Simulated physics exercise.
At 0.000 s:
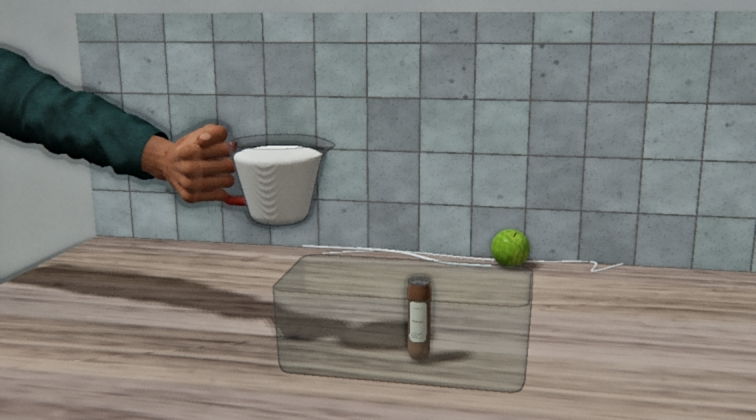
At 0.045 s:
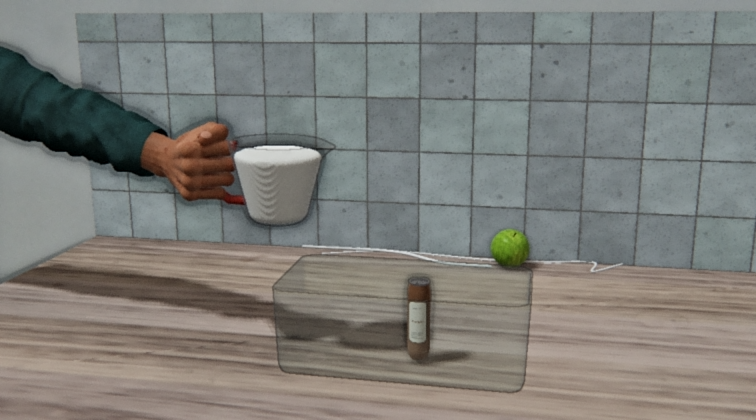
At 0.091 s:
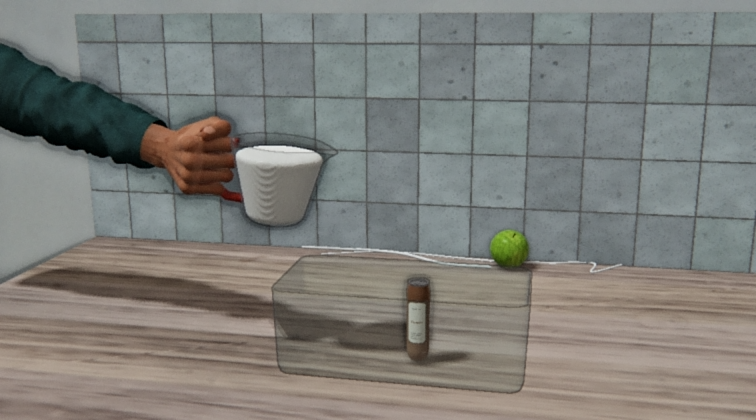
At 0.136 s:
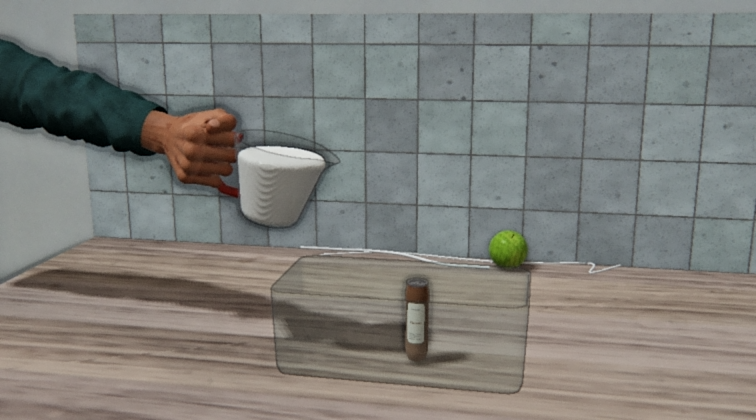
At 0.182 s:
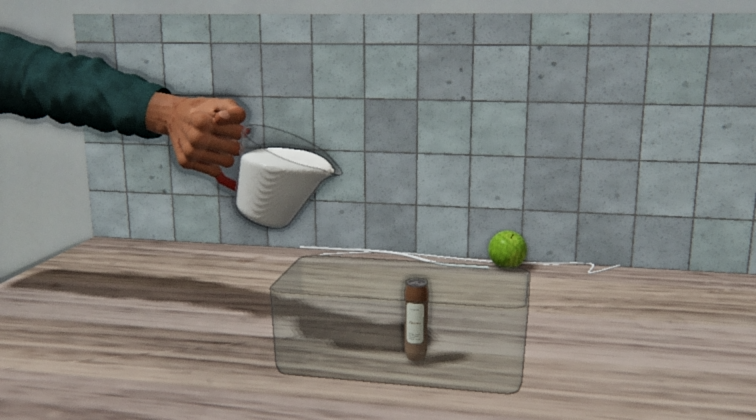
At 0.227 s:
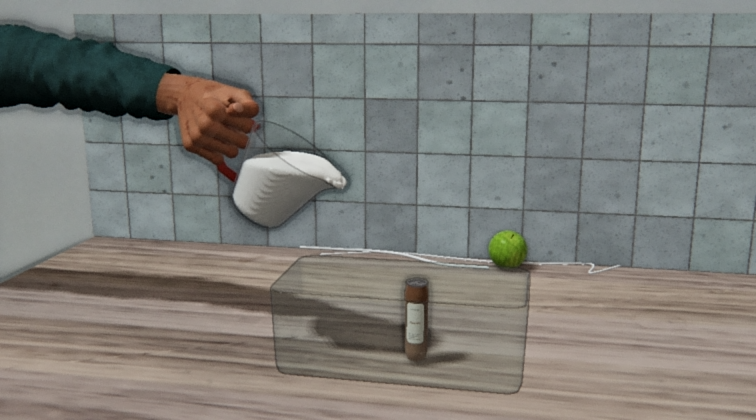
A hand in a dark green sleeve holds a flared, see-through jug of white milk by its red handle at the left, above a pale wood-grain counter backed by grey-blue tiles, seen from the front and slightly above. Below sit a clear oblong basin, a small brown labelled container and a bright green ball. The hand steadily tilts the jug rightwards, and the milk slides to its lip.
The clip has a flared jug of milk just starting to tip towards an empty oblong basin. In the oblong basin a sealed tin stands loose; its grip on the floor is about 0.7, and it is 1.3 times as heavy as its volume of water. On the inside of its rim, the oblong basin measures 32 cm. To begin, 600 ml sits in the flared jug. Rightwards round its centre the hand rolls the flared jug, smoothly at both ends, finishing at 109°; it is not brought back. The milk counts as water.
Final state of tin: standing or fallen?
It holds.
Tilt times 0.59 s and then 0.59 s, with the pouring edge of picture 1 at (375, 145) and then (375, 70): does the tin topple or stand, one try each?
First it falls; then it goes over.
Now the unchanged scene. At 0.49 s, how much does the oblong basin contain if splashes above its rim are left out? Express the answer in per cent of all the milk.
I reckon close to 46 percent of it.
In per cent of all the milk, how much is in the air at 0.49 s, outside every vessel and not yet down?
Estimate: Some 24 % of the total.
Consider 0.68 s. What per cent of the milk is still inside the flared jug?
I'd estimate some 2 per cent.
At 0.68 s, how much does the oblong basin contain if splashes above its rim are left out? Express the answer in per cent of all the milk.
Near 94 in a hundred.
Then, 0.49 s in, the tilt is 101° and 31 per cent is still to pour; the tin stands where it began.
Then, 0.68 s in, the tilt is 109° and 2 per cent is still to pour; the tin stands where it began.
Then, 0.87 s in, the tilt is 109° and 0 per cent is still to pour; the tin stands where it began.
Then, 1.09 s in, the tilt is 109° and 0 per cent is still to pour; the tin stands where it began.
Finally, the tin stands where it began.
